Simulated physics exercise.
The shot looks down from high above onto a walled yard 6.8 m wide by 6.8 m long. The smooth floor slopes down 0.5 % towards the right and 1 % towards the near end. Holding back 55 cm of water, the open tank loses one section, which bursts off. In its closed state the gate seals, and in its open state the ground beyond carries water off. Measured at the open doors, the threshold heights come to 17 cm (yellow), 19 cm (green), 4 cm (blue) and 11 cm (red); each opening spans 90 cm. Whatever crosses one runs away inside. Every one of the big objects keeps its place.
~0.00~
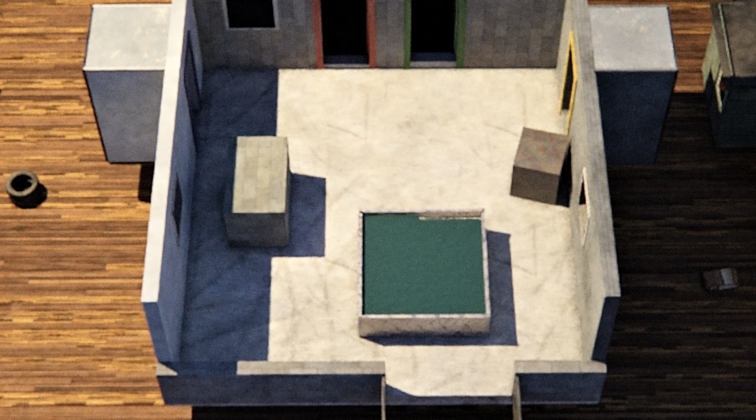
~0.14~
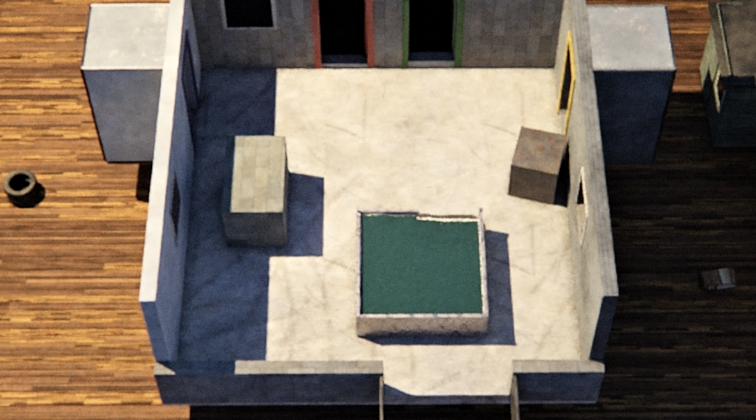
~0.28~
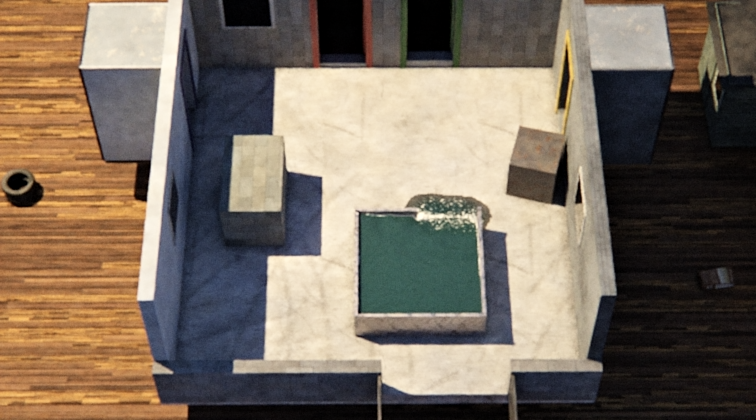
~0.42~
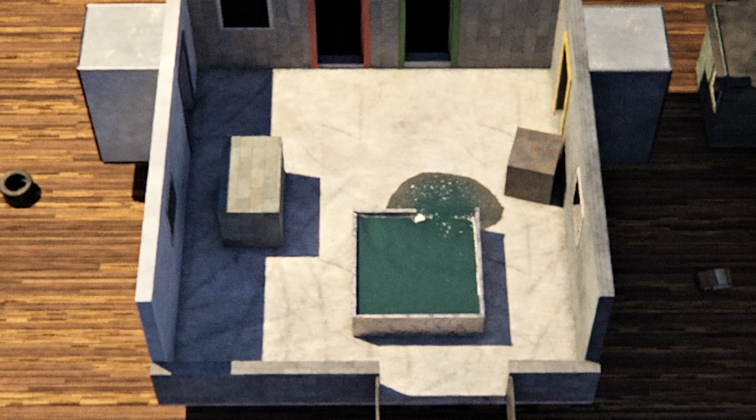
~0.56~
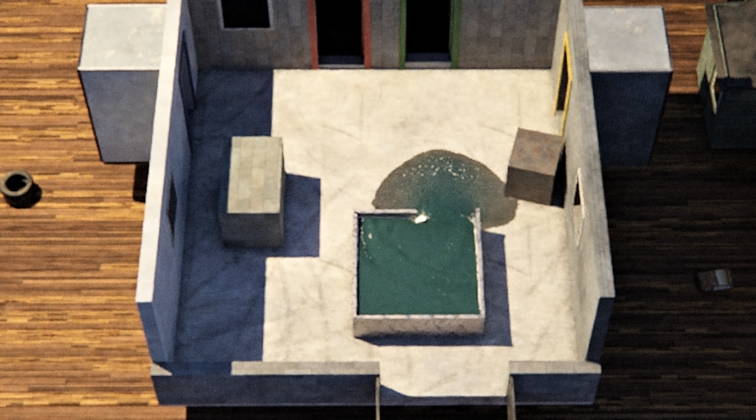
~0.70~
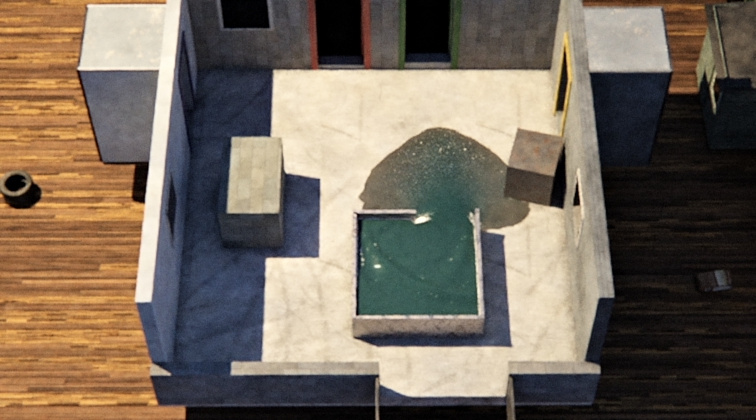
In a walled yard with a pale floor, seen from high above, a square open tank of green water sits still near two blocks. Part of its far wall gives way, and water pours through the gap, foaming at first, then spreading across the floor in a widening, darkening fan towards the doorways.
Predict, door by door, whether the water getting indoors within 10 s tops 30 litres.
Prediction: At the yellow door it falls short; at the green door it falls short; at the blue door it tops it; at the red door it falls short.
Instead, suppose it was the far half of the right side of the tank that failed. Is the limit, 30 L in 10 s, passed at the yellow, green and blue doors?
Door yellow stays within, door green stays within, door blue stays within.
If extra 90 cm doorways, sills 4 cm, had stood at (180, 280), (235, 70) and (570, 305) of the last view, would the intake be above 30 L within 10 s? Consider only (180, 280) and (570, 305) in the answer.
Door 1: Limit not reached; door 2: Limit not reached.
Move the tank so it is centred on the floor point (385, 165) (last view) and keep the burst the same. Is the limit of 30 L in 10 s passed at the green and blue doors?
Green gets more than that, blue gets more than that.
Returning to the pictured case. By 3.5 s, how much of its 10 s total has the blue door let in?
By then it's near 0% of the total.
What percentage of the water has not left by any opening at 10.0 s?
I'd put it at some 96 percent still there.
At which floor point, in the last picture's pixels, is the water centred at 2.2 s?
Near (432, 226).
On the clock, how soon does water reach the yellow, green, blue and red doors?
Arrival times: Yellow 1.8 seconds, green 1.2 seconds, blue 4.5 seconds, red 2.0 seconds.
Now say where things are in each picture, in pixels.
In the first picture, still water, 55 cm deep, in the open tank at (423, 265).
In the second picture, the front is at a hidden place, 0.6 m from the gap on the open tank's far side; 0.2 m2 of floor is under water; 55 cm left at the back of the open tank.
In the third picture, the front is at (414, 202), 0.9 m from the gap on the open tank's far side; 0.8 m2 of floor is under water; 55 cm left at the back of the open tank.
In the fourth picture, water pours out on the open tank's far side and has run 1.3 m, to (427, 176); typically 7 cm deep outside, 55 cm at the open tank's back.
In the fifth picture, water pours out on the open tank's far side and has run 1.8 m, to (434, 153); typically 5 cm deep outside, 55 cm at the open tank's back.
In the sixth picture, water pours out on the open tank's far side and has run 2.3 m, to (433, 133); typically 4 cm deep outside, 55 cm at the open tank's back.
After 1.4 s water covers 25 % of the floor and is deepest (29 cm) near (455, 223); yellow door not reached, green door 11 cm at the sill, 0 L in, blue door not reached, red door not reached.
After 2.2 s water covers 30 % of the floor and is deepest (36 cm) near (543, 76); yellow door 4 cm at the sill, 0 L in, green door 20 cm at the sill, 0 L in, blue door not reached, red door 8 cm at the sill, 0 L in.
After 3.5 s water covers 40 % of the floor and is deepest (25 cm) near (479, 98); yellow door 13 cm at the sill, 0 L in, green door 17 cm at the sill, 1 L in, blue door not reached, red door 12 cm at the sill, 1 L in.
After 6.0 s water covers 55 % of the floor and is deepest (18 cm) near (550, 166); yellow door 15 cm at the sill, 5 L in, green door 12 cm at the sill, 2 L in, blue door 8 cm at the sill, 10 L in, red door 7 cm at the sill, 2 L in.
After 10.0 s water covers 85 % of the floor and is deepest (11 cm) near (239, 166); yellow door 10 cm at the sill, 6 L in, green door 7 cm at the sill, 2 L in, blue door 10 cm at the sill, 88 L in, red door 6 cm at the sill, 2 L in.
